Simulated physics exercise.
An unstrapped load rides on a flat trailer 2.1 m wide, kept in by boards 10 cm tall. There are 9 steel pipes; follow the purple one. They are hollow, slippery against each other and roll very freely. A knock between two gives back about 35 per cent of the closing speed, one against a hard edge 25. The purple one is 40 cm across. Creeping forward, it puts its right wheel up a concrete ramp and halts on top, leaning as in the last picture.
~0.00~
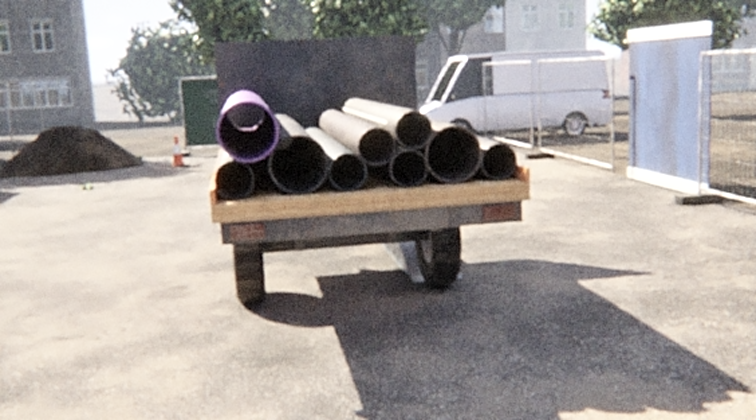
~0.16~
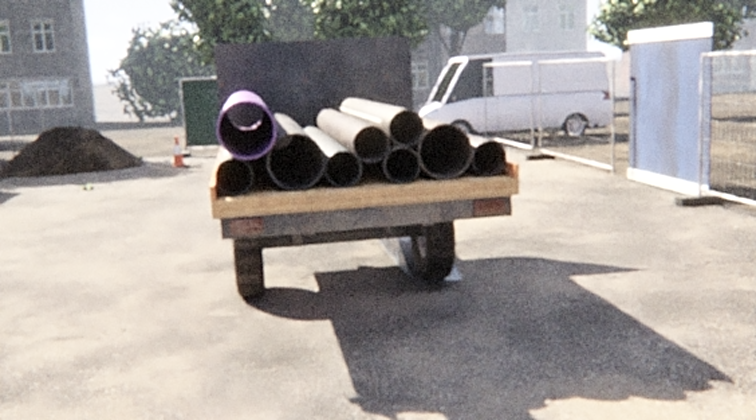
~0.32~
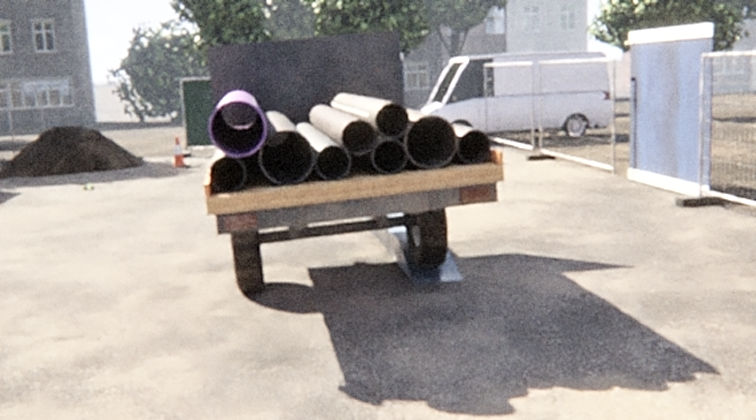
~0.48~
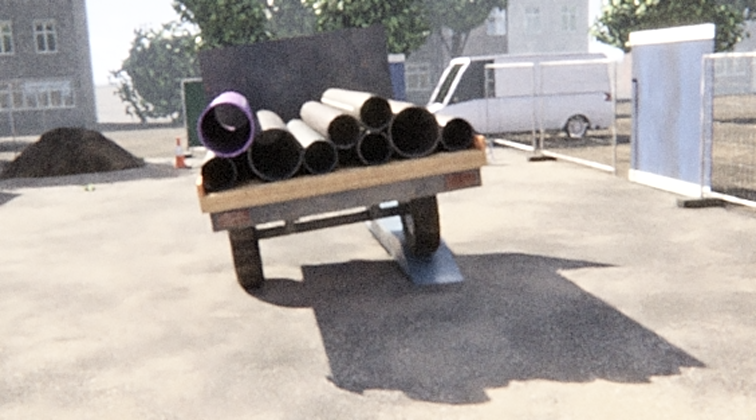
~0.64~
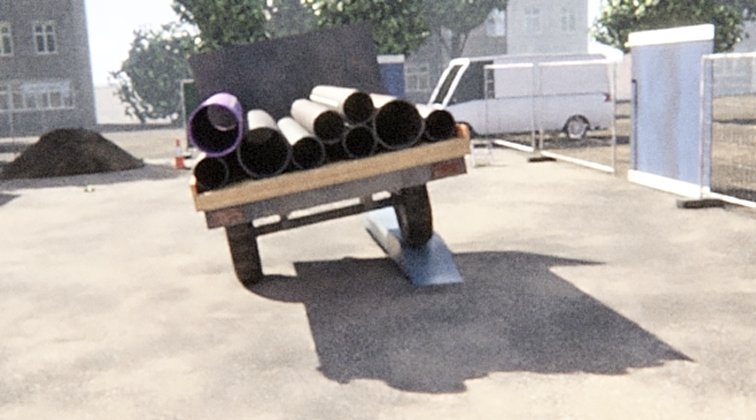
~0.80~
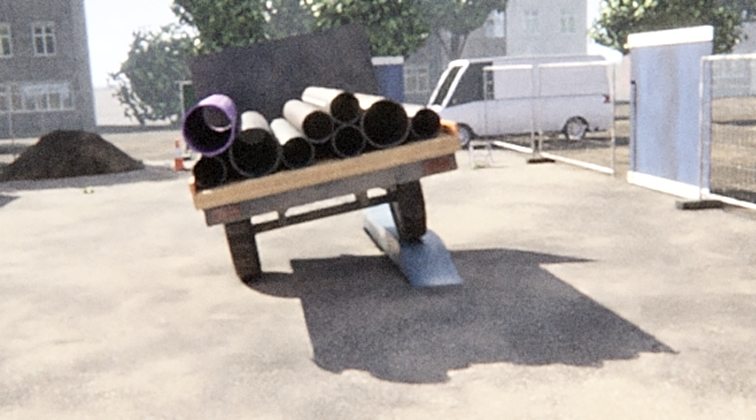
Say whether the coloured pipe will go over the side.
The purple one falls off.
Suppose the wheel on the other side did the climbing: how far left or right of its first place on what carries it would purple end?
About 5 cm to the right.
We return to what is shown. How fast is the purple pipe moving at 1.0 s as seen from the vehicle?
Near 0.4 m/s.
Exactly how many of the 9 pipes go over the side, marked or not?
The count is 1.
Then, 1.0 s in, purple is up on others, 15 cm from the left edge, rolling left; 0 off so far.
Then, 1.1 s in, purple is up on others, 10 cm from the left edge, rolling left; 0 off so far.
Then, 1.2 s in, purple is up on others, 5 cm from the left edge, rolling left; 0 off so far.
Then, 1.4 s in, purple is dropping off the left side; 1 off so far.
In the end (4.5 s), purple is on the ground to the left; 1 off so far.
